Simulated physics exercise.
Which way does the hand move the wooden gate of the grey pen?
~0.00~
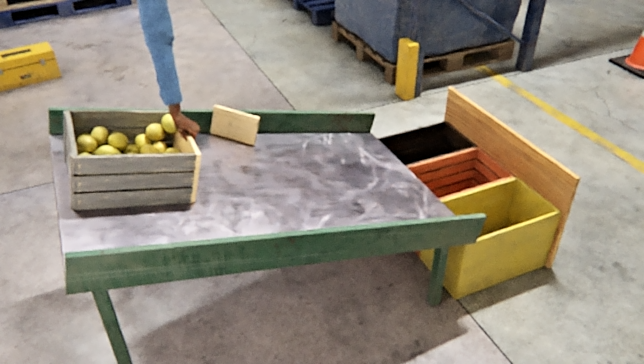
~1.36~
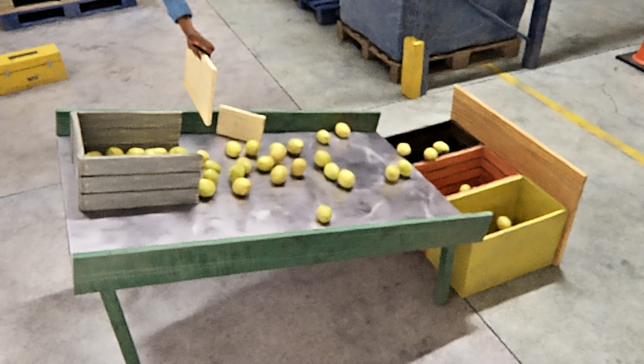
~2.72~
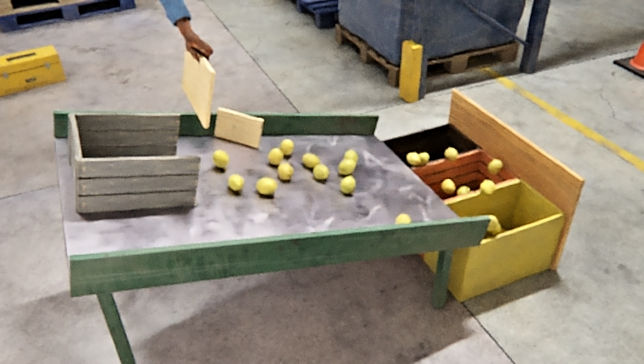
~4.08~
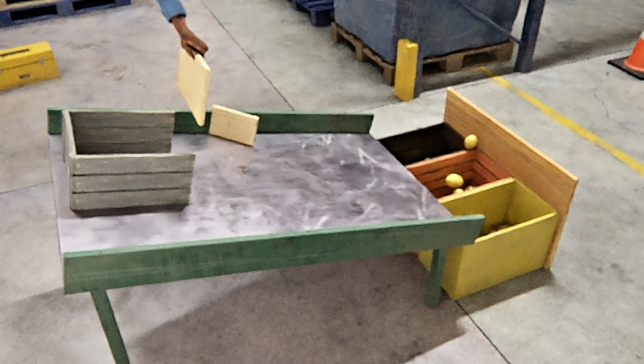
The hand moves the gate upward, lifting it clear of the pen so the lemons can roll out.
